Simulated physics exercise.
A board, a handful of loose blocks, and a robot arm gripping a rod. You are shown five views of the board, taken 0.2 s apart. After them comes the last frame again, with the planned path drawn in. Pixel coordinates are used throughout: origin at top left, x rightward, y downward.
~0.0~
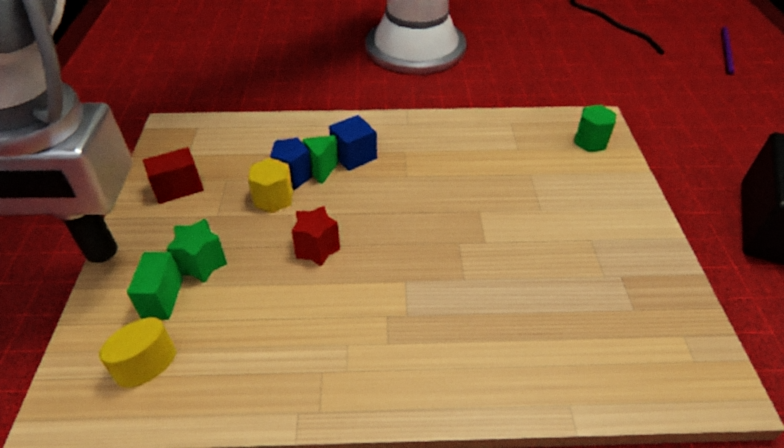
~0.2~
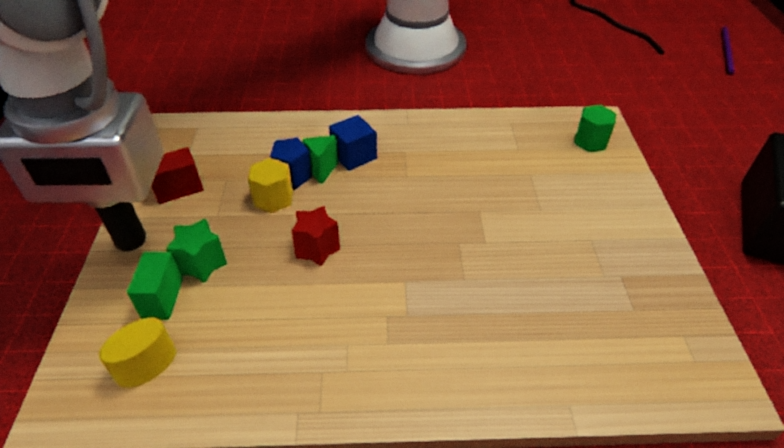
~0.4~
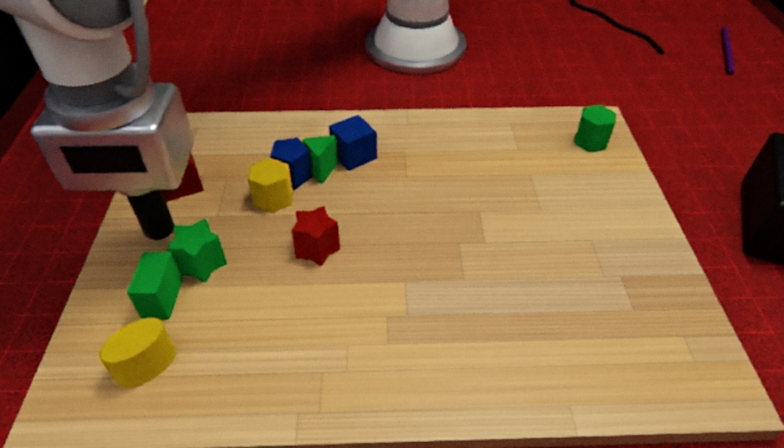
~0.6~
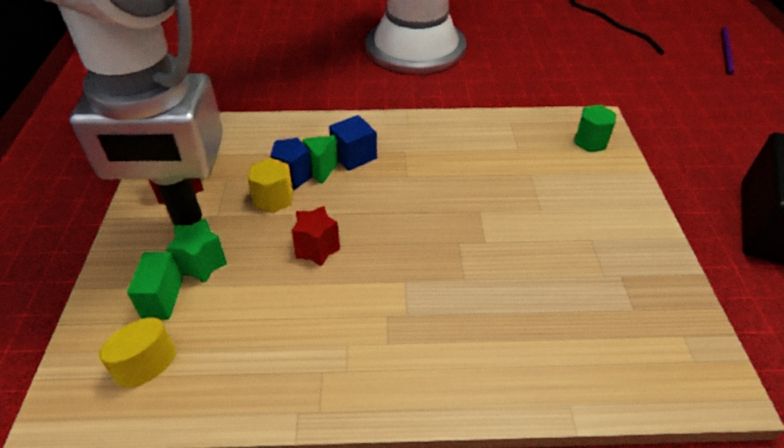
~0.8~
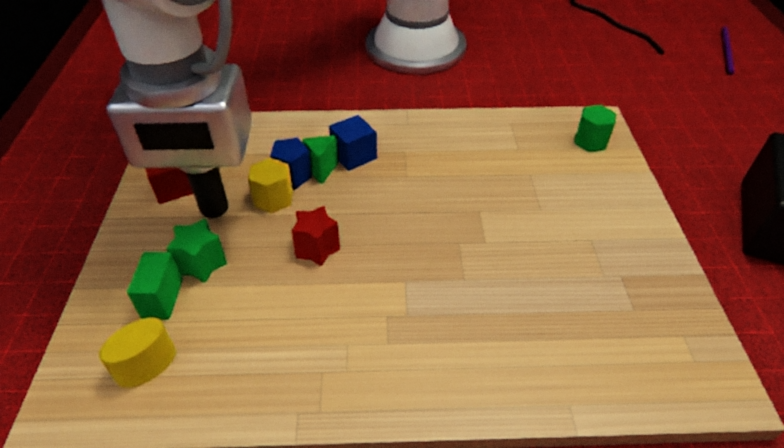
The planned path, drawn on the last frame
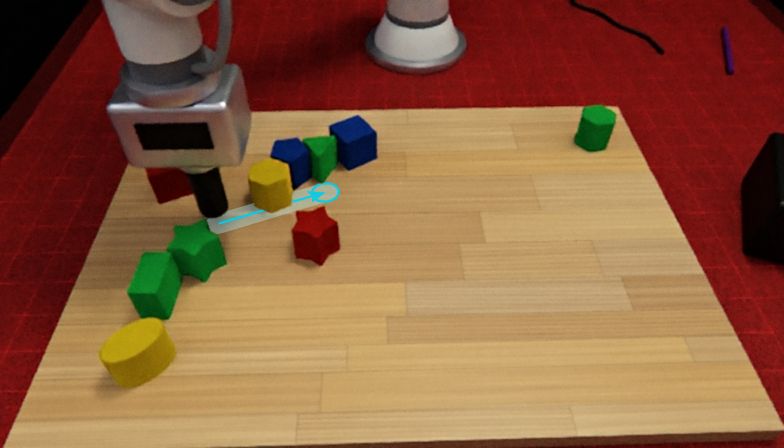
On a wooden board over red cloth, a robot arm moves its black rod rightward past the still, coloured blocks.
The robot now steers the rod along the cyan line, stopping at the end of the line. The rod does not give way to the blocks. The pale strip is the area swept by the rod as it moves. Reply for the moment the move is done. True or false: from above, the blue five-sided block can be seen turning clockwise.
False - the claim does not hold.
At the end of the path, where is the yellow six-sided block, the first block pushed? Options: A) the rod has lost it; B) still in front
A: The rod has lost it.
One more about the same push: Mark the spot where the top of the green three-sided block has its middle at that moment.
Its top centre lands on (332, 127).
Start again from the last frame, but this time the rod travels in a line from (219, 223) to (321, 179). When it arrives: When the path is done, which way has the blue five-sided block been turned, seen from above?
Looking down on the board, it turns counter-clockwise.
Path on the board, in a line from (219, 223) to (325, 192).
On the path given first. One third of the way, rod (253, 198); yellow six-sided block (276, 167); blue five-sided block (292, 145); green three-sided block (322, 141); blue four-sided block (355, 127).
Two thirds of the way, rod (289, 188); yellow six-sided block (303, 153), turned 40° anticlockwise; blue five-sided block (299, 131), turned 30° anticlockwise; green three-sided block (330, 134), turned 35° clockwise; blue four-sided block (363, 125).
At the end, rod (324, 178); yellow six-sided block (316, 145), turned 100° anticlockwise; blue five-sided block (295, 127), turned 45° anticlockwise; green three-sided block (332, 127), turned 75° clockwise; blue four-sided block (365, 123).
